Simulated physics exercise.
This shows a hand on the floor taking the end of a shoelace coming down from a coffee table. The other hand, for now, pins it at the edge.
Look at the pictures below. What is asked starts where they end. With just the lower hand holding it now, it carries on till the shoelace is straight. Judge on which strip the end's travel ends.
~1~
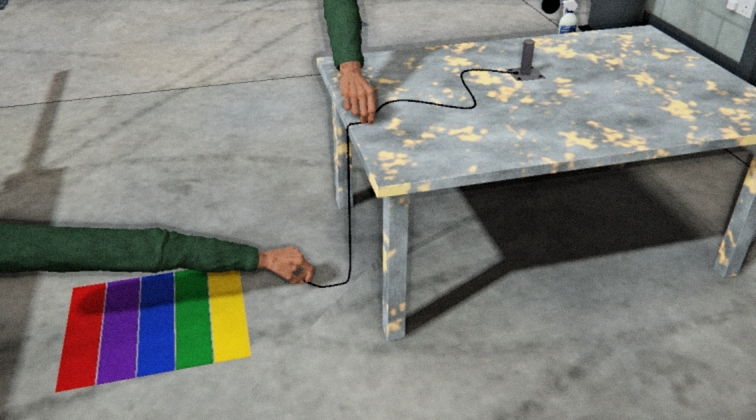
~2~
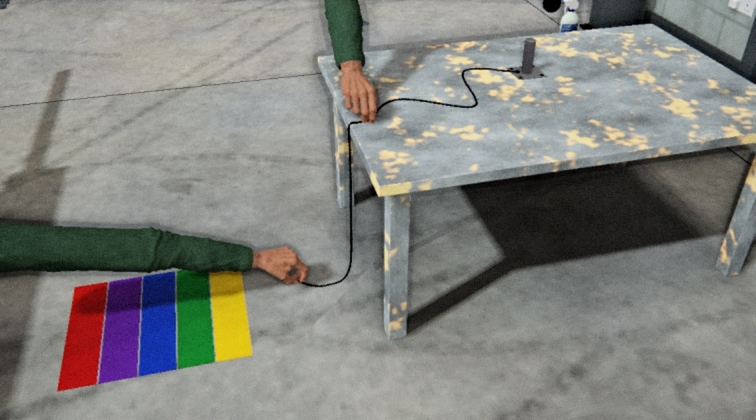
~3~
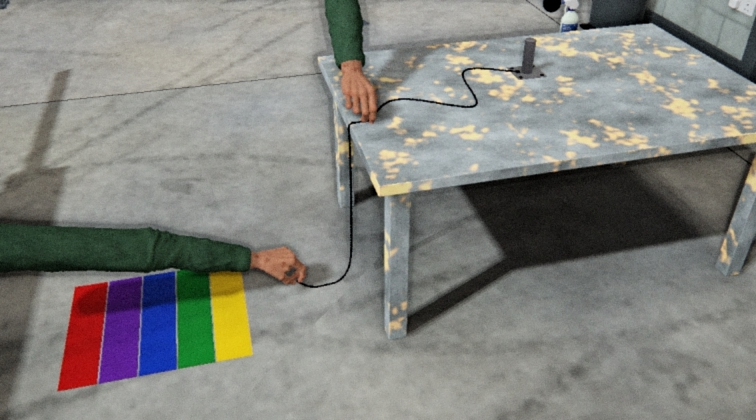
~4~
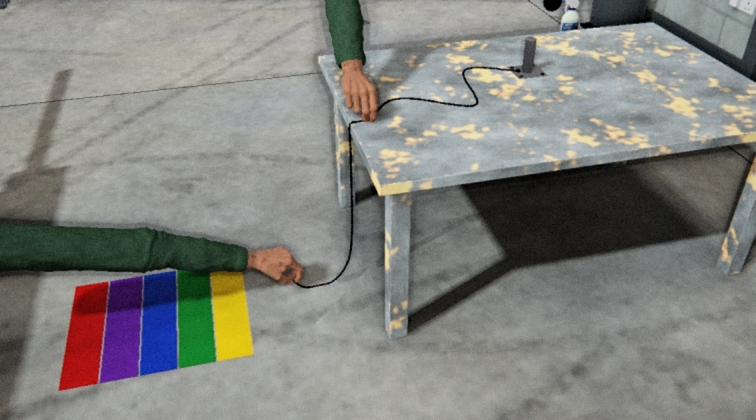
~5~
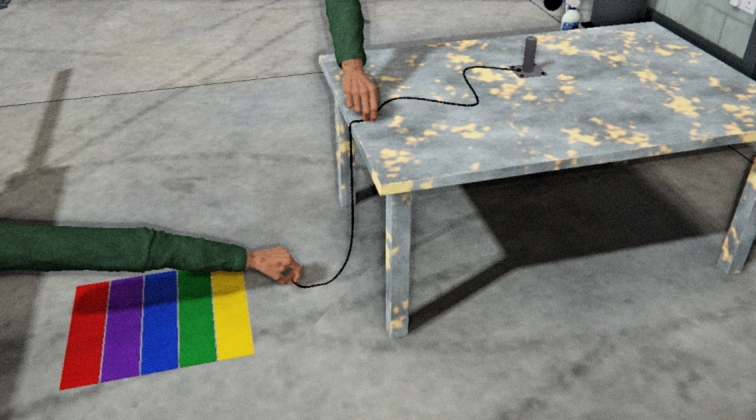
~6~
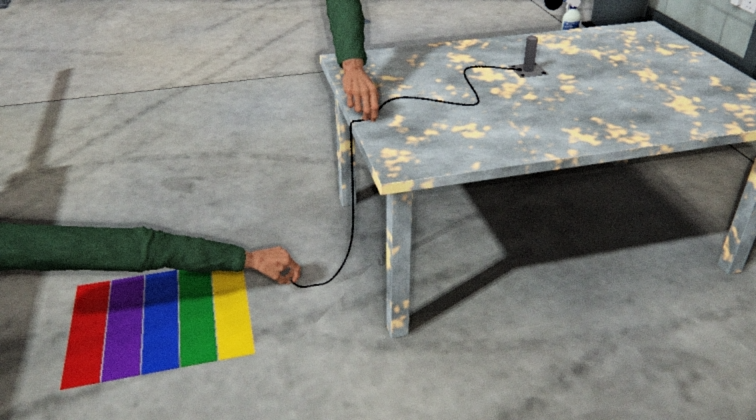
Its travel ends on the red strip.
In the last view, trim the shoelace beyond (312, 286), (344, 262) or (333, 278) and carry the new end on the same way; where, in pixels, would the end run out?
Respectively (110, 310), (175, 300) and (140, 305).
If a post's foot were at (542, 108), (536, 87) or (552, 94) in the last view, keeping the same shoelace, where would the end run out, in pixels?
The three places are (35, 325), (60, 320) and (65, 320), in that order.
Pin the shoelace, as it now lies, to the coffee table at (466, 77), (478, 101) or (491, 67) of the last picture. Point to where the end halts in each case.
It ends up near (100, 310) the first time, (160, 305) the second and (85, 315) the third.
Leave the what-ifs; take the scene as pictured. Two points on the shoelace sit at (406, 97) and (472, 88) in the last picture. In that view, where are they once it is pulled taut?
End points: Roughly (333, 120); roughly (432, 90).
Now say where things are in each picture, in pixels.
In the first picture, end (304, 280); yellow (231, 340); green (194, 347); blue (156, 353); purple (118, 360); red (78, 367).
In the second picture, end (299, 281); shoelace through (482, 69) (474, 96) (413, 100) (357, 123) (351, 194) (351, 261).
In the third picture, end (297, 281).
In the fourth picture, end (294, 281); shoelace through (482, 68) (475, 95) (414, 99) (358, 122) (352, 193) (348, 261).
In the fifth picture, end (293, 281).
In the sixth picture, end (292, 280); shoelace through (483, 67) (476, 94) (415, 98) (359, 121) (353, 192) (345, 261).
A little later, end near (136, 307); over purple.
Next, end near (99, 313); over red.
When it is tight, end near (76, 317); over red. The red one.
